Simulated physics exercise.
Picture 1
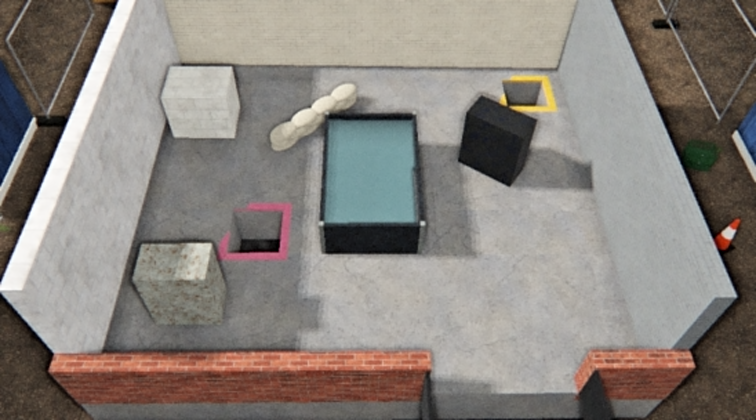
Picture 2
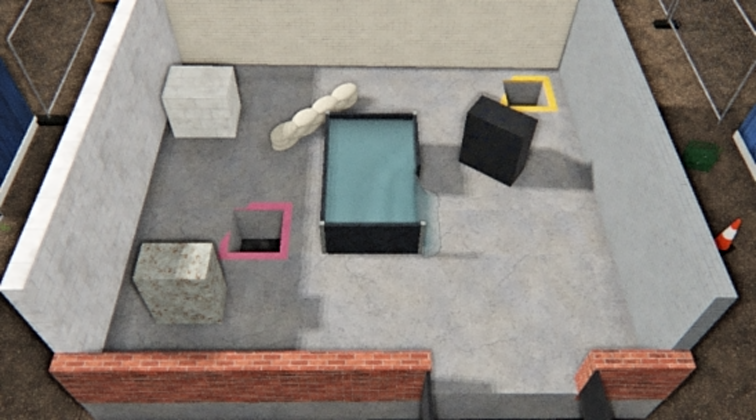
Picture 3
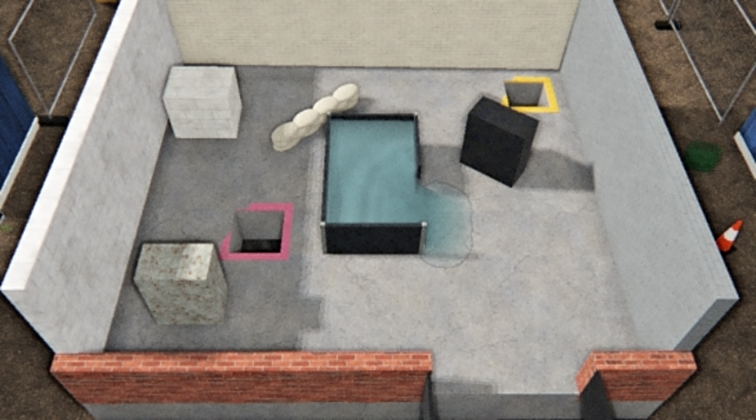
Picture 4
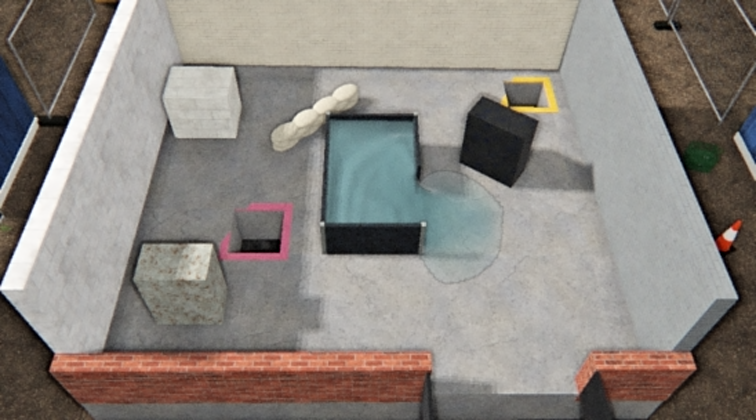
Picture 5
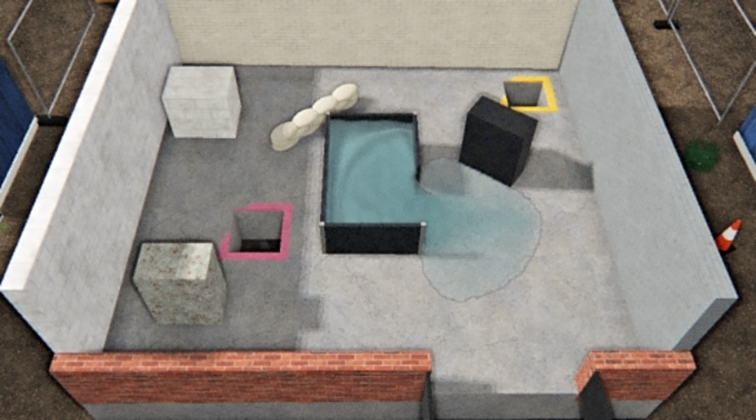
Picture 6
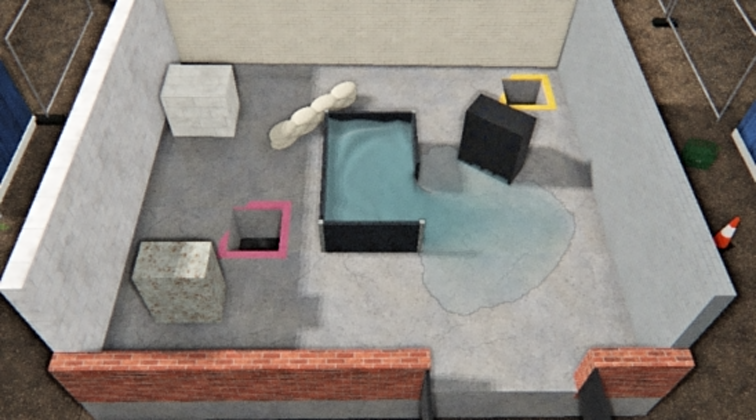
Water bursts from the right side of a dark-walled tank at the centre of a walled concrete slab, seen from a fixed camera high overhead. Around it stand a white block, pale lumpy sacks and a pink-edged pit at left, a mottled block at lower left, and a black block and yellow-edged pit at upper right. The pale blue sheet spreads rightward and toward the viewer, rounding below the black block.
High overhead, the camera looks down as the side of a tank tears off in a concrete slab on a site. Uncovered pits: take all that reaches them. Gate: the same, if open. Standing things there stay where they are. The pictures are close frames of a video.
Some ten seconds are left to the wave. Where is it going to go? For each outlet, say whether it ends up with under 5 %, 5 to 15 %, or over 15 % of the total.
As I see it, the gate lands in the top band - past fifteen per cent; the yellow pit lands in the top band - past fifteen per cent; the pink pit lands in the bottom band - below five per cent.
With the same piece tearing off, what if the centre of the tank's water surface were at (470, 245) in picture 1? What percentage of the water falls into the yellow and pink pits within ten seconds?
Approximate tally in per cent: Yellow pit 25, pink pit 0.
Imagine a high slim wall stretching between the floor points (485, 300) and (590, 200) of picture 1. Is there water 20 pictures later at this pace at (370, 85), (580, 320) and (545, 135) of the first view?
In the order you listed them: Unsoaked, unsoaked, soaked.
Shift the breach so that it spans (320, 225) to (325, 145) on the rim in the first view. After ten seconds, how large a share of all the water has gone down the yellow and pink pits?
Lab note - share by pit: Yellow 0 %, pink 55 %.
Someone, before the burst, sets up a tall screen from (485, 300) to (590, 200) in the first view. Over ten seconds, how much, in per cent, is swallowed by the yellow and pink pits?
Roughly, in per cent: Yellow 40, pink 0.
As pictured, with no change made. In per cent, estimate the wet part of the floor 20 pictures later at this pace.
Close to 35 %.
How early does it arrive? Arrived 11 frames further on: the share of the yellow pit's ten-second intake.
Around 0 in a hundred.
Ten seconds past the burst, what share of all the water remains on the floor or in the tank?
Roughly 60 out of every hundred parts.
A moment on, water covers 20 % of the floor; the gate 0 %, the yellow pit 0 %, the pink pit 0 %.
Next, water covers 25 % of the floor; the gate 1 %, the yellow pit 0 %, the pink pit 0 %.
Then, water covers 35 % of the floor; the gate 4 %, the yellow pit 3 %, the pink pit 0 %.
Later, water covers 60 % of the floor; the gate 12 %, the yellow pit 9 %, the pink pit 0 %.
In the end, water covers 70 % of the floor; the gate 23 %, the yellow pit 17 %, the pink pit 1 %.
